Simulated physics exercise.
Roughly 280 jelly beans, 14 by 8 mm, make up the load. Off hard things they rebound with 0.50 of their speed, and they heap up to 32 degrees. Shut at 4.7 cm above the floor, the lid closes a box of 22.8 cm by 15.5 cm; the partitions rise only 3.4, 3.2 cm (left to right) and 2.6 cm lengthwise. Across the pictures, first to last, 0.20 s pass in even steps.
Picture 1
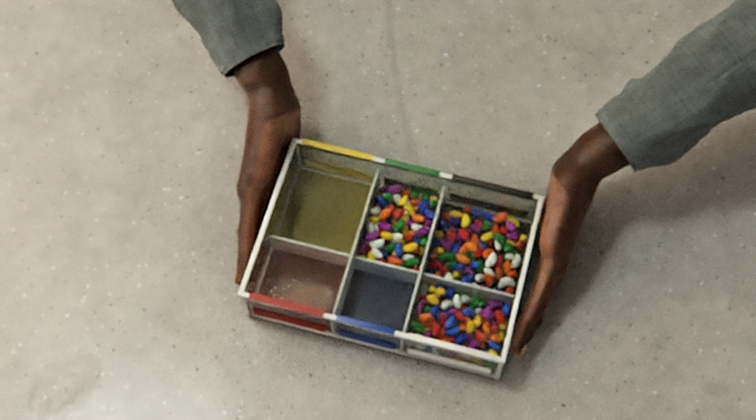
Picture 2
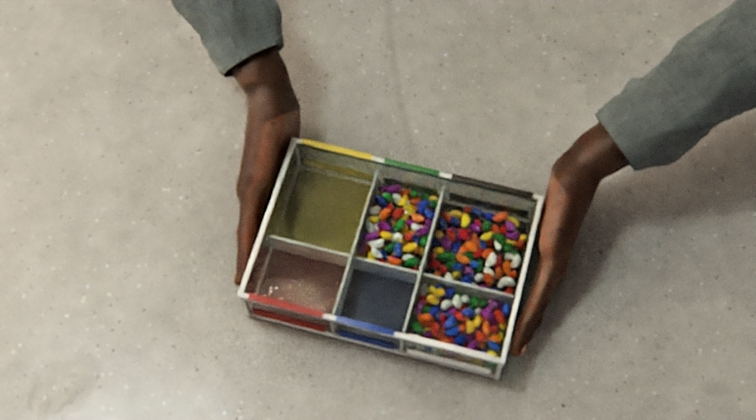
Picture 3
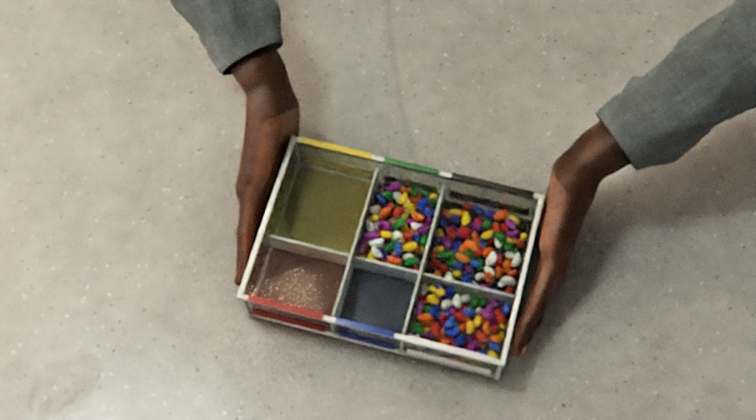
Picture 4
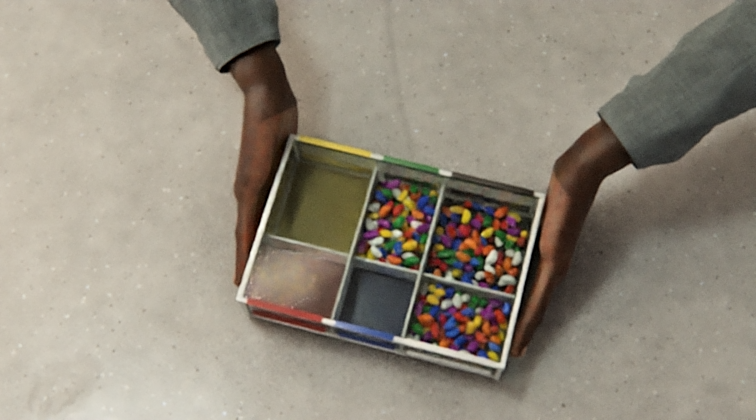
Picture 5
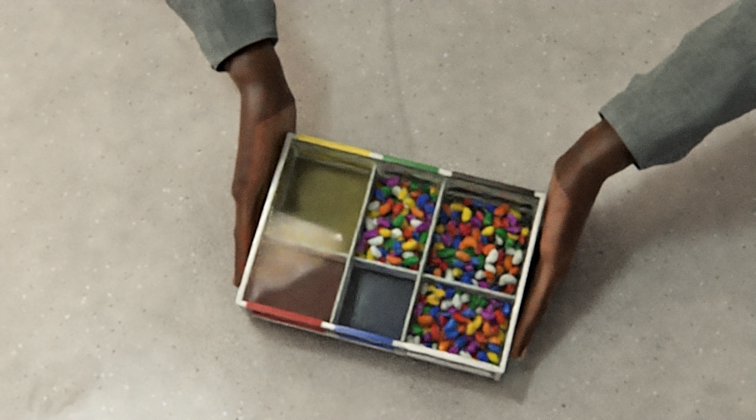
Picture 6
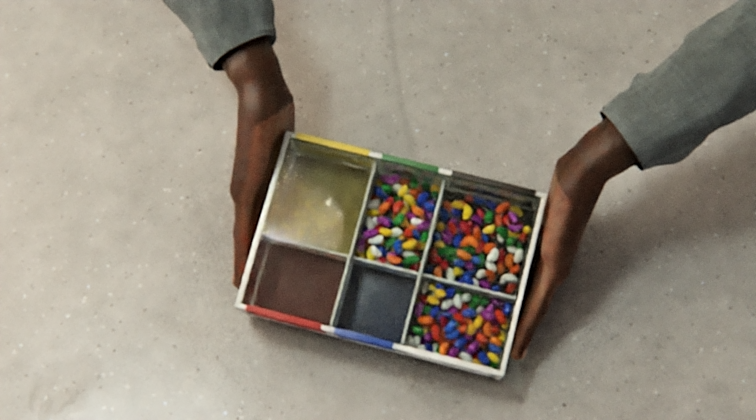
Two dark-skinned hands in grey-green sleeves slowly tilt a clear-topped, divided box by a small amount, while pale glare slides from its red-edged section up into the yellow-edged one. Multicoloured jelly beans fill three compartments at the middle and right, barely shifting, and the three others look empty. The view from above a speckled pale grey floor stays still.
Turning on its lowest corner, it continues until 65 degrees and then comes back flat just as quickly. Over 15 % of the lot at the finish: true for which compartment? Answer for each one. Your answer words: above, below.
Red compartment - below; blue compartment - below; green compartment - above; yellow compartment - below; white compartment - above; black compartment - above.
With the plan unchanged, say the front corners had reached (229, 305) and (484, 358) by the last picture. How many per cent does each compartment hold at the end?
By the end red holds 0%, blue holds 10%, green holds 30%, yellow holds 0%, white holds 35% and black holds 20%.
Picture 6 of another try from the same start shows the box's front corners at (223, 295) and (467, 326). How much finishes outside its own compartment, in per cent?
Around 20 per cent, it would seem.
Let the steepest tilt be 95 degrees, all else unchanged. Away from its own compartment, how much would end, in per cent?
50 %.
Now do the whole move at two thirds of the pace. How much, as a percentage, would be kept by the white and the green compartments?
Per cent held - white: 40, green: 25.
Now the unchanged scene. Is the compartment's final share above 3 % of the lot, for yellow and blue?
Yellow: False, blue: True.
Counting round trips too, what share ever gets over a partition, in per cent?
The share is close to 15 percent.
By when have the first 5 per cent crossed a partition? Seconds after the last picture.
Note: T close to 0.65 s.
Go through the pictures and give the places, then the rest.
Box tilt 0 degrees, front corners at (244, 293) and (501, 358); green 35 %, white 35 %, black 30 %, in the first picture.
Box tilt 1 degrees, front corners at (243, 294) and (501, 359), in the second picture.
Box tilt 2 degrees, front corners at (243, 295) and (501, 361), in the third picture.
Box tilt 6 degrees, front corners at (242, 298) and (500, 364), lowest corner right front, in the fourth picture.
Box tilt 9 degrees, front corners at (241, 301) and (500, 368), lowest corner right front, in the fifth picture.
Box tilt 13 degrees, front corners at (241, 304) and (500, 371), lowest corner right front; green 35 %, white 35 %, black 30 %, in the sixth picture.
Then, 0.64 s after the last picture, tilt 65 degrees; green 35 %, white 35 %, black 30 %.
Then, 1.07 s after the last picture, tilt 28 degrees; blue 10 %, green 25 %, white 40 %, black 25 %.
Then, 1.58 s after the last picture, tilt 0 degrees; blue 10 %, green 25 %, white 40 %, black 25 %.
In the end, red 0 %, blue 10 %, green 25 %, yellow 0 %, white 40 %, black 25 %.
